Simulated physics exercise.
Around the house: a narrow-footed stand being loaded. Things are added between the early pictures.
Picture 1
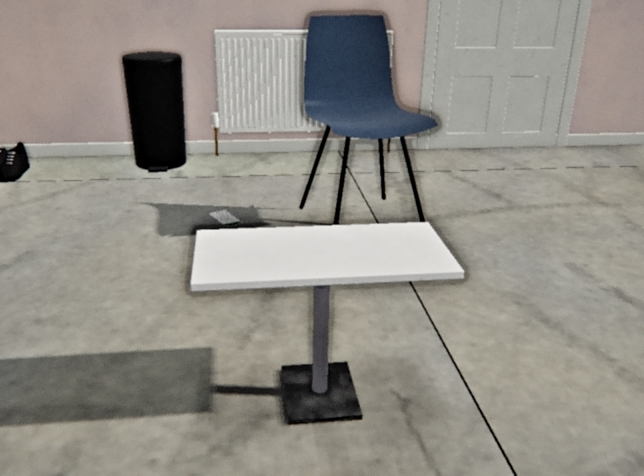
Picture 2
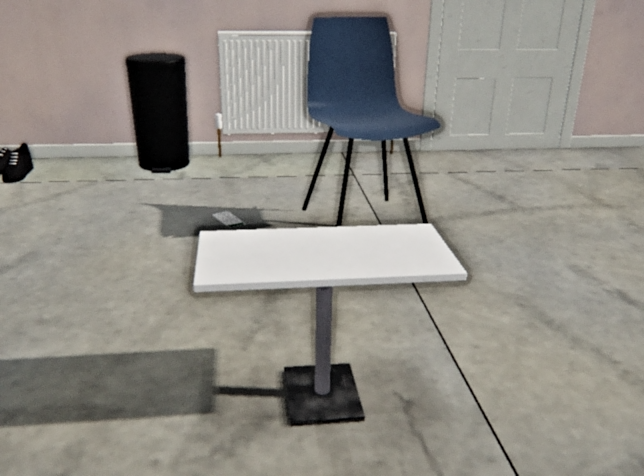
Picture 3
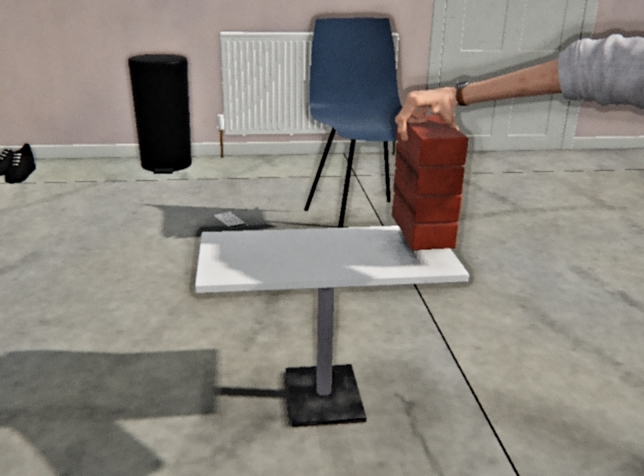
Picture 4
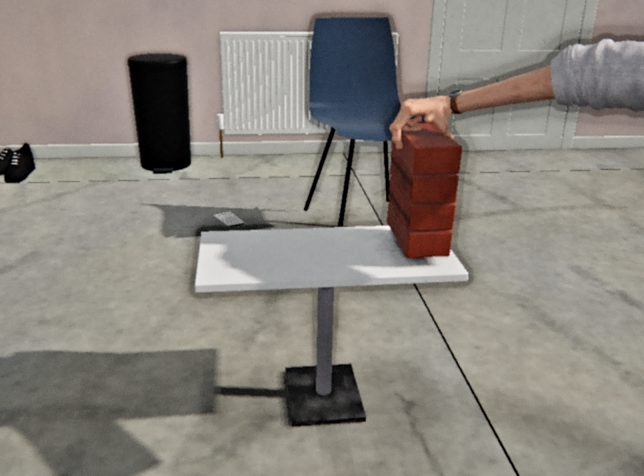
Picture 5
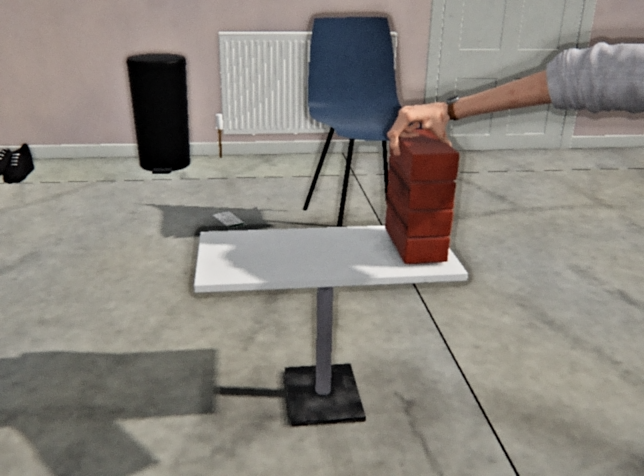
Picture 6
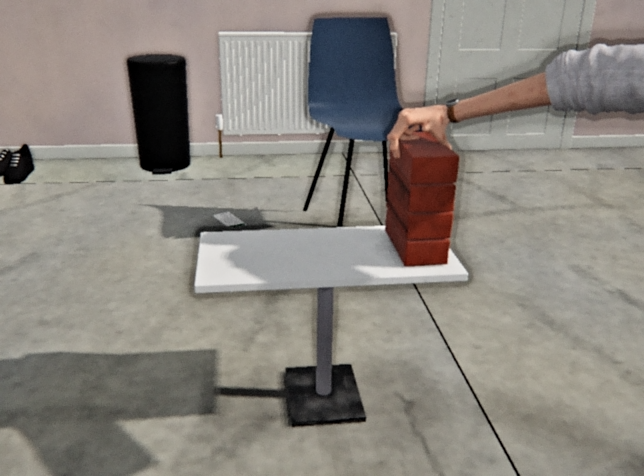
At first, a white tabletop on a narrow post and small square base stands empty before a blue chair. A hand reaches in from the right, holding a stack of four red bricks at the table's right end. It shifts the stack slightly toward the front edge, then stays on top, nearly motionless.
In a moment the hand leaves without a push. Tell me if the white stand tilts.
Here the white stand goes over.
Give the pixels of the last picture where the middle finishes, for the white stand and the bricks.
The white stand at (465, 299), the bricks at (604, 362).
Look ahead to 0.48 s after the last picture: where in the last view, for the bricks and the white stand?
Near (486, 225) and (383, 250).
Then, 0.48 s on from there, white stand turned 20° from its first pose near (383, 250).
Then, 0.62 s on from there, white stand turned 45° from its first pose near (428, 271).
In the end, the white stand overbalances, near (465, 299).
